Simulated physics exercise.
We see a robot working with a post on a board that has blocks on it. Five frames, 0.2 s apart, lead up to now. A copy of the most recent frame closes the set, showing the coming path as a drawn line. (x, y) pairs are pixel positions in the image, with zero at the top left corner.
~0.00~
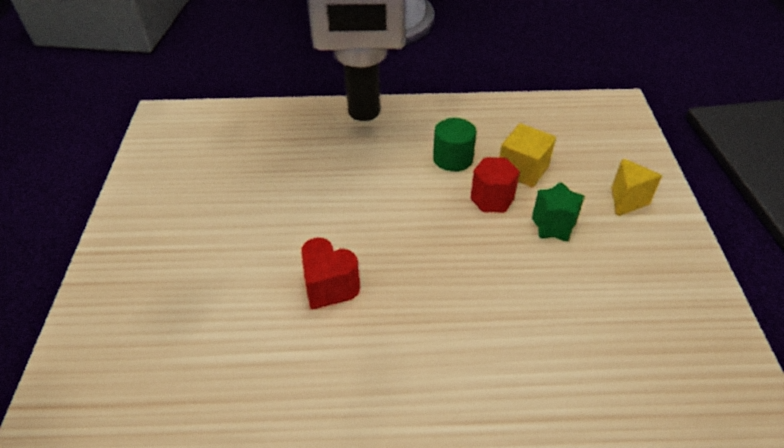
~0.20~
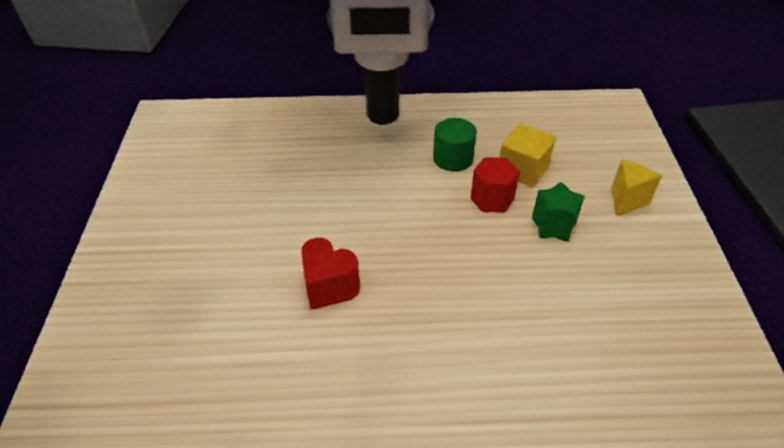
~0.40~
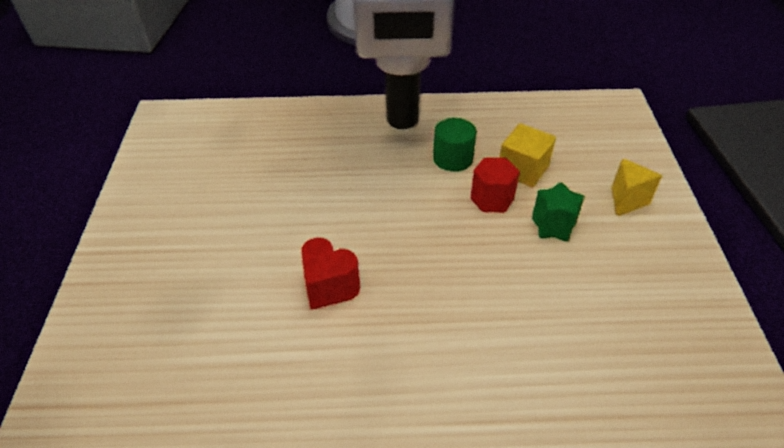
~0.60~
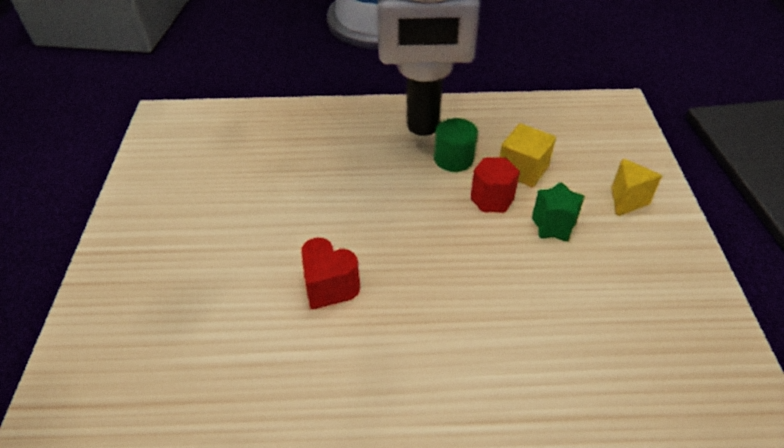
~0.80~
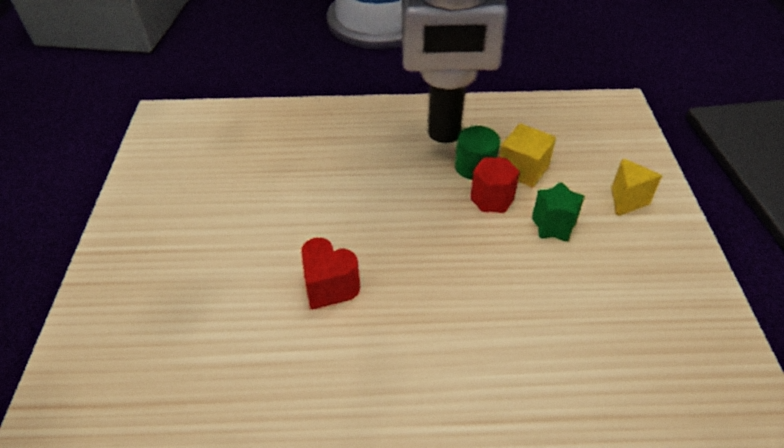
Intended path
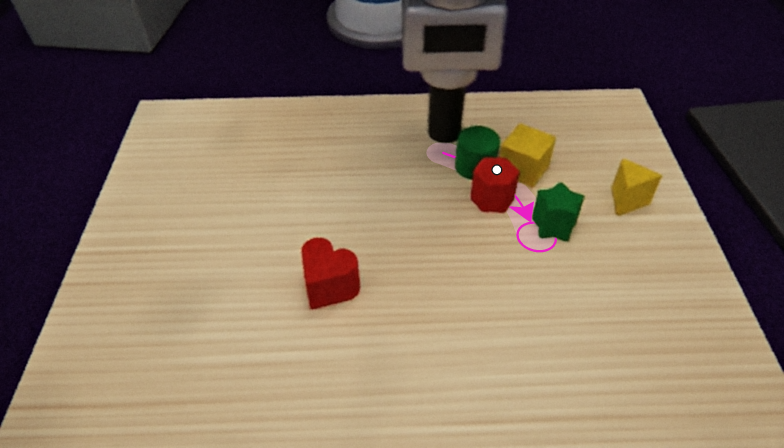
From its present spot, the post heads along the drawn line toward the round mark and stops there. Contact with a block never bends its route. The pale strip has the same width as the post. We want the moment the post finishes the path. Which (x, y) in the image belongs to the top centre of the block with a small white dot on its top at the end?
Put as a pixel place, it's (511, 225).
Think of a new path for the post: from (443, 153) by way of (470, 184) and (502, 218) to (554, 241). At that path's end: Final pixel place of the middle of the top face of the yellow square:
Near (556, 148).
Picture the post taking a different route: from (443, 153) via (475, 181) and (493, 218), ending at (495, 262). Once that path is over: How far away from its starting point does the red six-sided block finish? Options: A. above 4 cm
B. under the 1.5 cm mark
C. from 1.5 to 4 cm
Choice A: Above 4 cm.
The line goes from (443, 153) via (485, 171) and (518, 199), ending at (537, 237); the dot is on the red six-sided block.
On the path given first. One third of the way, post at (488, 152); green circular block at (520, 162); red six-sided block at (511, 191), turned 30° clockwise; yellow square at (557, 149), turned 65° anticlockwise.
Two thirds of the way, post at (522, 180); green circular block at (559, 191); red six-sided block at (513, 199), turned 50° clockwise; yellow square at (560, 149), turned 70° anticlockwise; green star block at (587, 217).
At the end, post at (542, 218); green circular block at (588, 220); red six-sided block at (511, 225), turned 115° clockwise; yellow square at (560, 149), turned 70° anticlockwise; green star block at (628, 242), turned 20° anticlockwise; yellow triangular piece unmoved.
